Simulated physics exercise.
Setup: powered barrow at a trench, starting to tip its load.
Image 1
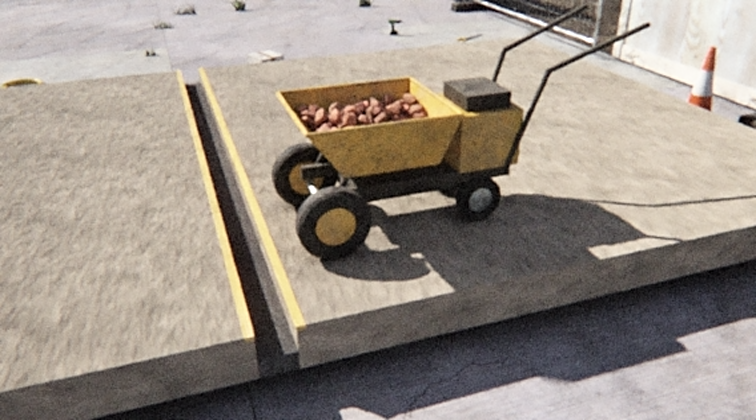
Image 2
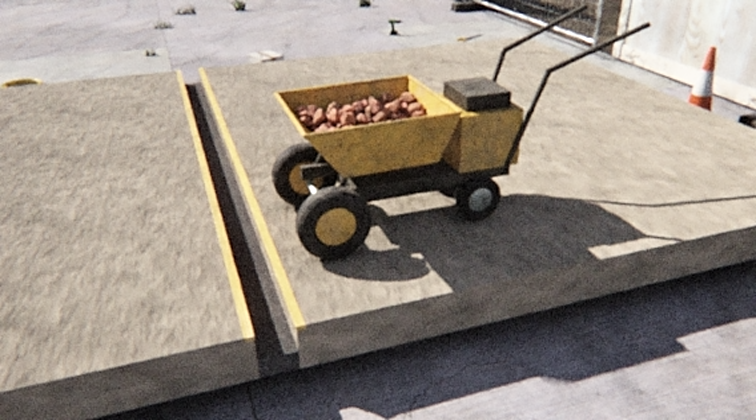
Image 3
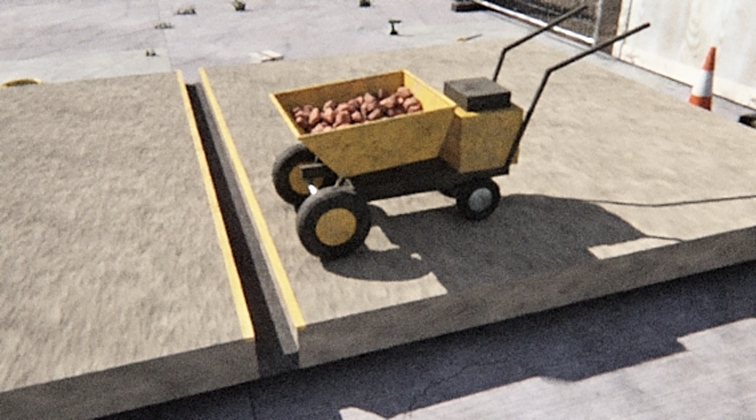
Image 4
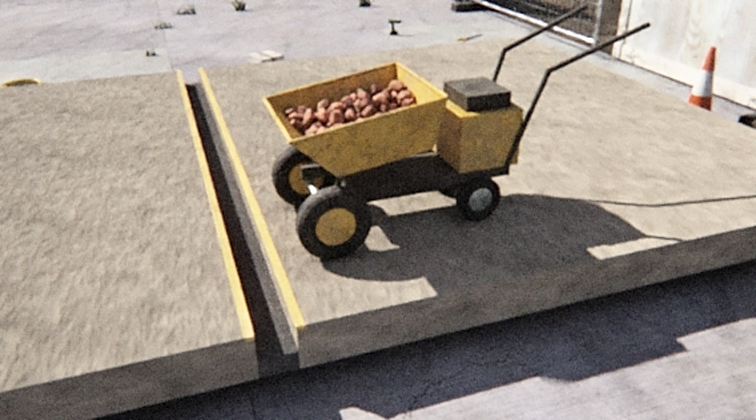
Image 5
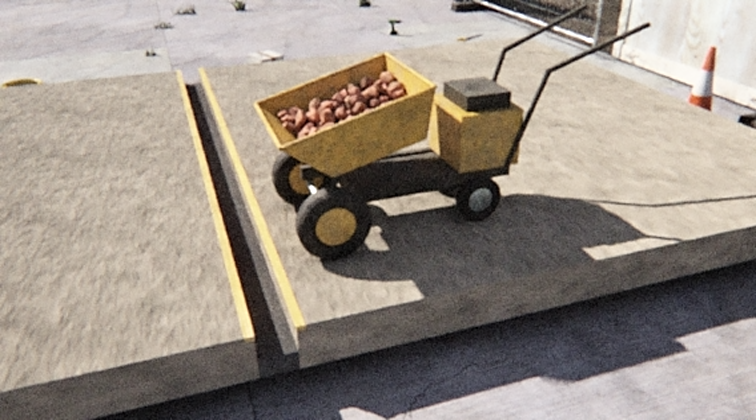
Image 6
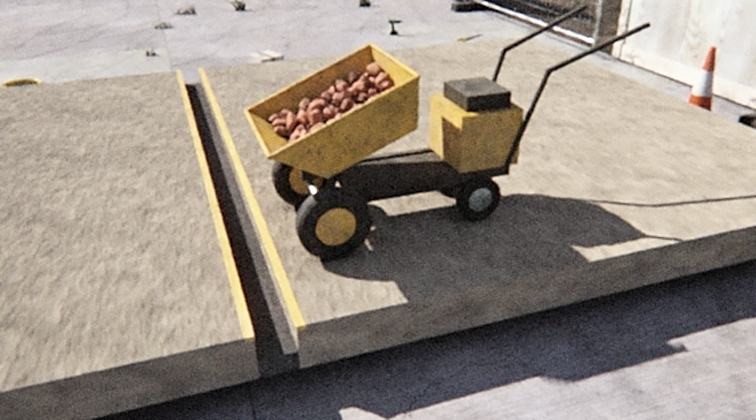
Yellow powered barrow standing beside a narrow trench, its skip of reddish rubble tilting forward to the left while the wheels stay still.
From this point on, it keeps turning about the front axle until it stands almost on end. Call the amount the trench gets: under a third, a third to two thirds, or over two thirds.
Amount in the trench: Under a third.
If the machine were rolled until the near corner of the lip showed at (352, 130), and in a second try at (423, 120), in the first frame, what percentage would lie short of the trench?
Position 1 near 0 %, position 2 near 60 %.
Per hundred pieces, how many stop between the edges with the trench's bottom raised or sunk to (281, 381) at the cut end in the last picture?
It would be close to 0 percent.
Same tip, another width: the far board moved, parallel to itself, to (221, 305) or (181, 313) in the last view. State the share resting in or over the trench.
About 40 %, then 90 %.
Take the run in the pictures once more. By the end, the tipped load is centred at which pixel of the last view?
Around (180, 247), give or take.
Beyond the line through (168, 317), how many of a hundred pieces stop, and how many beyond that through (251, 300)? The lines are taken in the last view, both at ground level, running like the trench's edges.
About 30 % and 80 %.
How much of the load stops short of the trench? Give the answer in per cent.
0 %.
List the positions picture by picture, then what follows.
Lip of the skip at (307, 136), level; top of the load at (357, 115), lumps of rubble; first edge of the trench at (288, 291); far edge at (240, 301), the trench under half as wide as the skip, and about as deep as wide, in the first picture.
Lip of the skip at (305, 136), tipped barely; top of the load at (370, 114), in the second picture.
Lip of the skip at (300, 139), tipped barely; top of the load at (375, 117), in the third picture.
Lip of the skip at (291, 143), tipped a little; top of the load at (369, 113), in the fourth picture.
Lip of the skip at (281, 149), tipped clearly; top of the load at (377, 105), in the fifth picture.
Lip of the skip at (270, 157), tipped clearly; top of the load at (373, 96); first edge of the trench at (288, 291); far edge at (240, 301), in the sixth picture.
Soon after the last picture, skip tipped steeply; all in the skip.
A little later, skip tipped right over; most in the skip; about a quarter beyond it; a stray few falling.
Later still, skip tipped right over; about a quarter in the skip; a stray few in or heaped over the trench; most beyond it.
By the end, skip tipped right over; a small part in the skip; a small part in or heaped over the trench; most beyond it.
